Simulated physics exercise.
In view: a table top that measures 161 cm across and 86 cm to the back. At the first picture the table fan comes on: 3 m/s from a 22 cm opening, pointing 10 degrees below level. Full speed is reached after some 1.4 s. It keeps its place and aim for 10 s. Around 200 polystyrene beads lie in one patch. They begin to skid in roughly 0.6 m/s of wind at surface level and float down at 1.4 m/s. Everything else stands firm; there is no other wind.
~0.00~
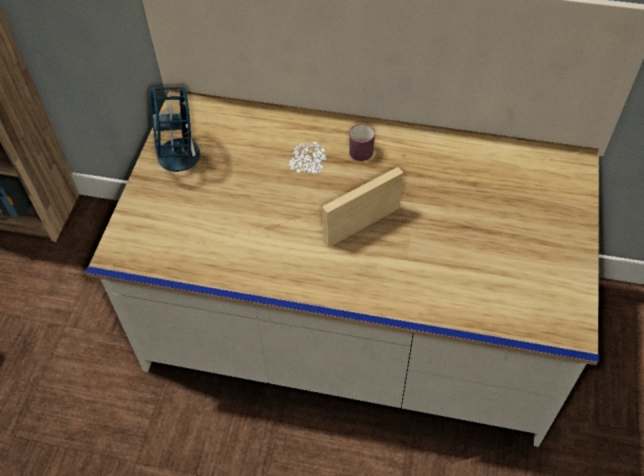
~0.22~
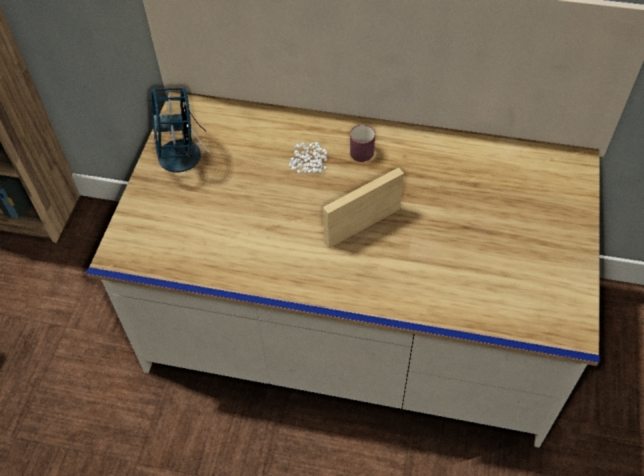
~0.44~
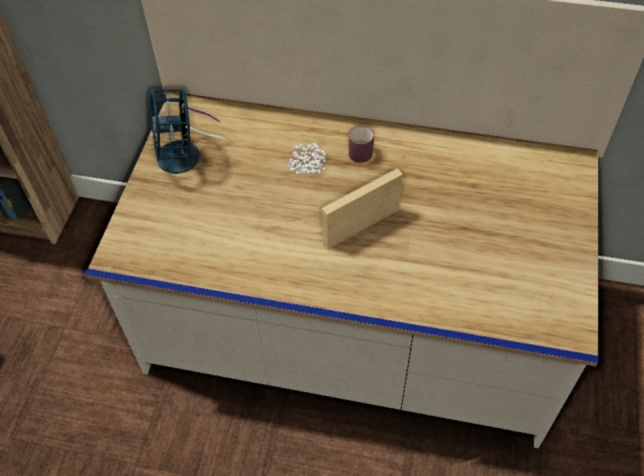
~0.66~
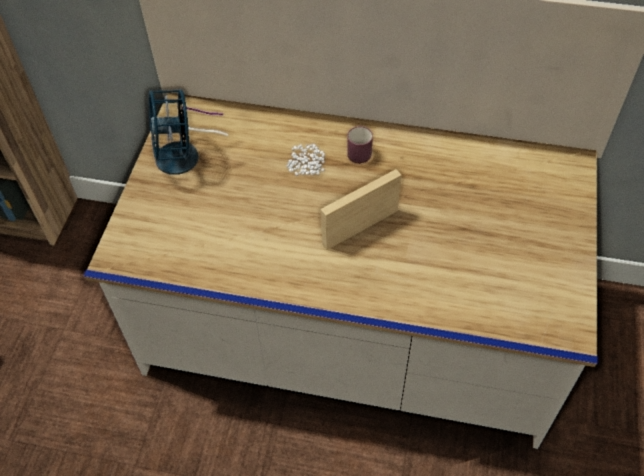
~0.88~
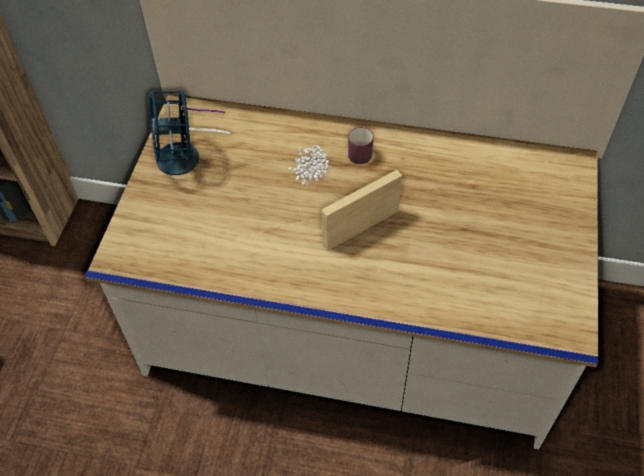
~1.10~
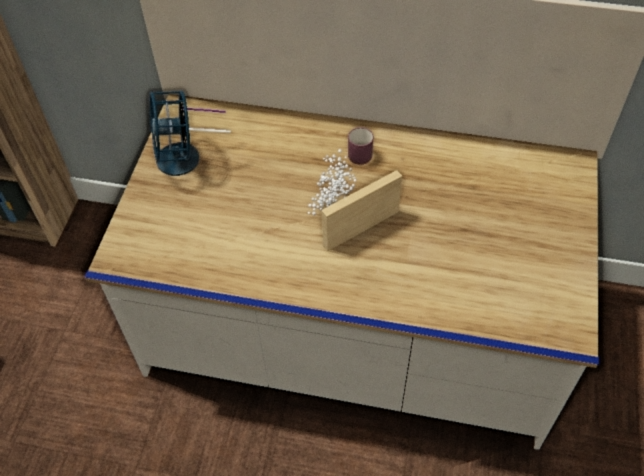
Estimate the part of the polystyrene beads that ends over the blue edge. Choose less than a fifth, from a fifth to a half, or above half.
By then not even a fifth are over the blue edge.
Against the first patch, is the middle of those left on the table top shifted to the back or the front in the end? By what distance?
To the front, by about 25 cm.
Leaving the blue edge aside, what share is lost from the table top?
Some 10 per cent.
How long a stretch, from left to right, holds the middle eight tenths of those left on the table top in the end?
About 30 cm.
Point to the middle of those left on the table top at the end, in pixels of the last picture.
Near (358, 226).
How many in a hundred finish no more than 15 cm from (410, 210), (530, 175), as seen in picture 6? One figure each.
In turn about 15 %, 0 %.
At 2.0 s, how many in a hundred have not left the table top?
About 100 %.
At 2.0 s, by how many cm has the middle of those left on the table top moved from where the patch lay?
Roughly 30 cm.
After 2.0 s, 0 % are over the blue edge; the middle of those still in play is near (358, 222); 30 % have settled or left.
After 3.2 s, 0 % are over the blue edge; the middle of those still in play is near (359, 225); 40 % have settled or left.
After 5.5 s, 0 % are over the blue edge; the middle of those still in play is near (358, 226); 50 % have settled or left.
After 10.0 s, at the end, 0 % are over the blue edge; the middle of those still in play is near (358, 226).
